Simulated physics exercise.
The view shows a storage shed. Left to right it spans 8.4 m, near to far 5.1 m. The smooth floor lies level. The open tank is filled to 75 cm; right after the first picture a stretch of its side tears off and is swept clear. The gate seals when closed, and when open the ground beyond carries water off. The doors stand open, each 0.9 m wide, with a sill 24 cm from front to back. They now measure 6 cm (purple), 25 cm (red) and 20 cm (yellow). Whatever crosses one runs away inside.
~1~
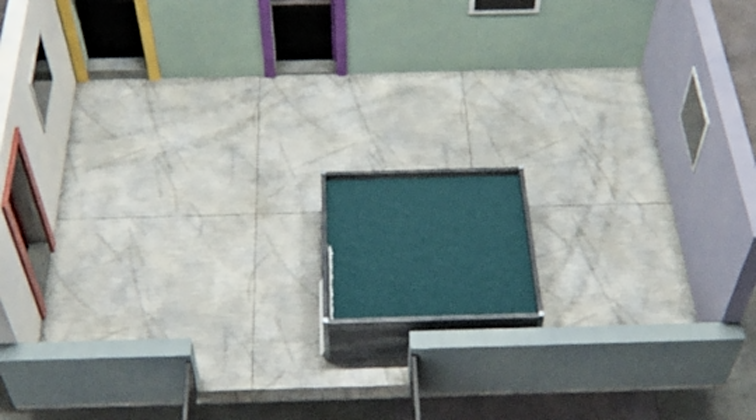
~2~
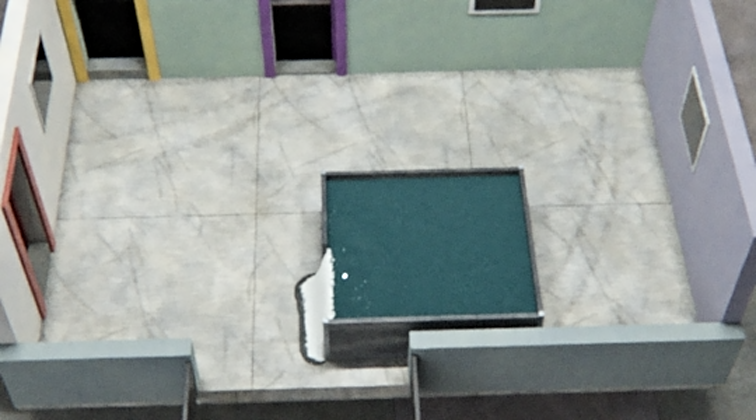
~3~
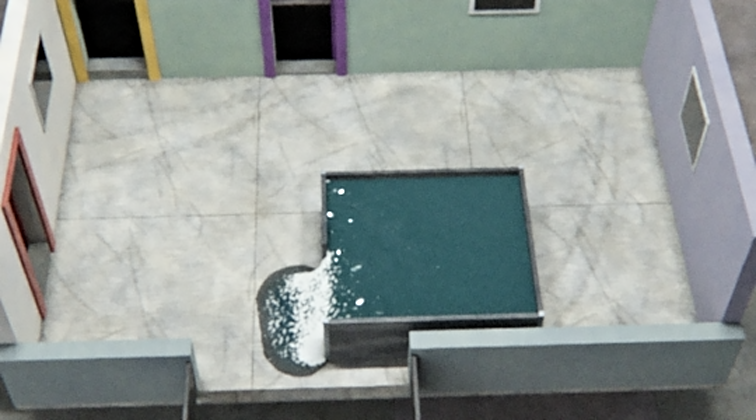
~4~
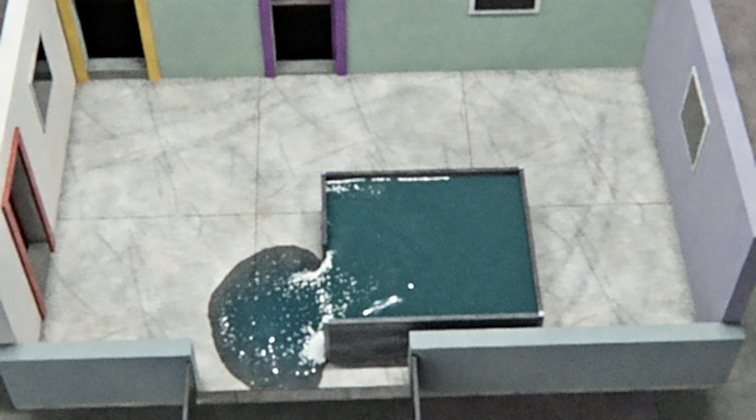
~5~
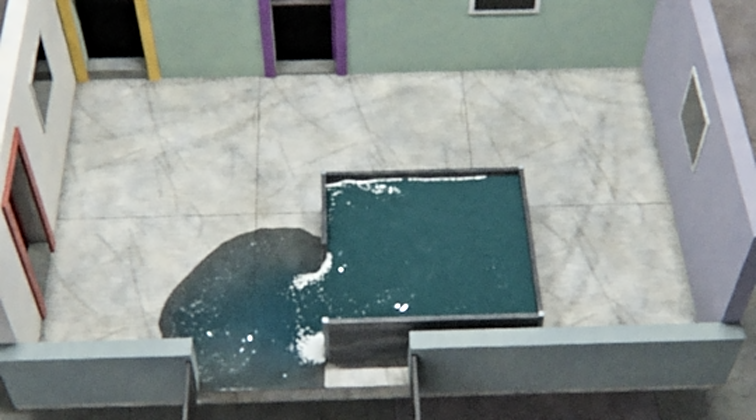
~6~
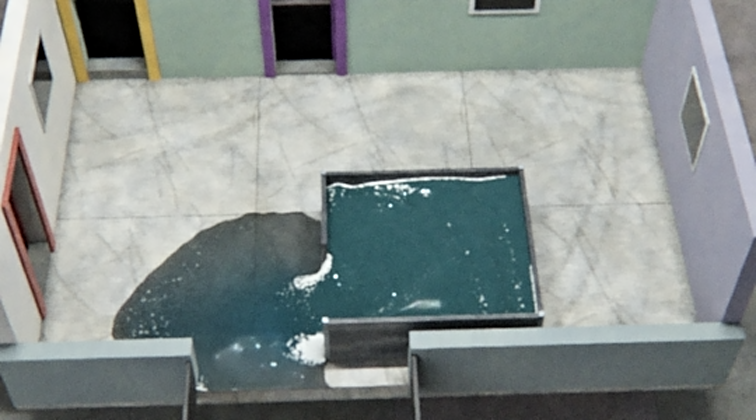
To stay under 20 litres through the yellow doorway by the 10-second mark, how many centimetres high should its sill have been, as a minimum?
At least 26 cm or so.
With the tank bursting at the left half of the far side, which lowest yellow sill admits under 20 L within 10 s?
Then roughly 20 cm.
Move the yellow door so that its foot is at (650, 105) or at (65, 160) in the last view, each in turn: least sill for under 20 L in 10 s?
About 9.0 and 11.5 cm.
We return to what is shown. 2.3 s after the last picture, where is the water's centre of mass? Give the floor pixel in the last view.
At about (297, 274).
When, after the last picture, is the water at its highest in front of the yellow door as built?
At about 2.8 s.
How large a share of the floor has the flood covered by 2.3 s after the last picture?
About 30 per cent.
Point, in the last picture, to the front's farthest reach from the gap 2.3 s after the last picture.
At about (77, 83).
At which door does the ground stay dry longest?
It is the purple one.
Then, 0.7 s after the last picture water covers 25 % of the floor, deepest (48 cm) near (34, 379); it has not reached the yellow door.
Then, 2.3 s after the last picture water covers 30 % of the floor, deepest (40 cm) near (96, 352); 13 cm at the yellow door, 0 litres in over its 20 cm sill.
Then, 9.3 s after the last picture water covers 90 % of the floor, deepest (14 cm) near (617, 162); 13 cm at the yellow door, 81 litres in over its 20 cm sill.
At the yellow door as built, the water peaked near 33 cm, 2.9 s after the last picture.
With a sill of 23.5 cm, 38 litres would have come in within the 10 s; with 31.5 cm, 2 litres. So under 20 litres takes about 26 cm.
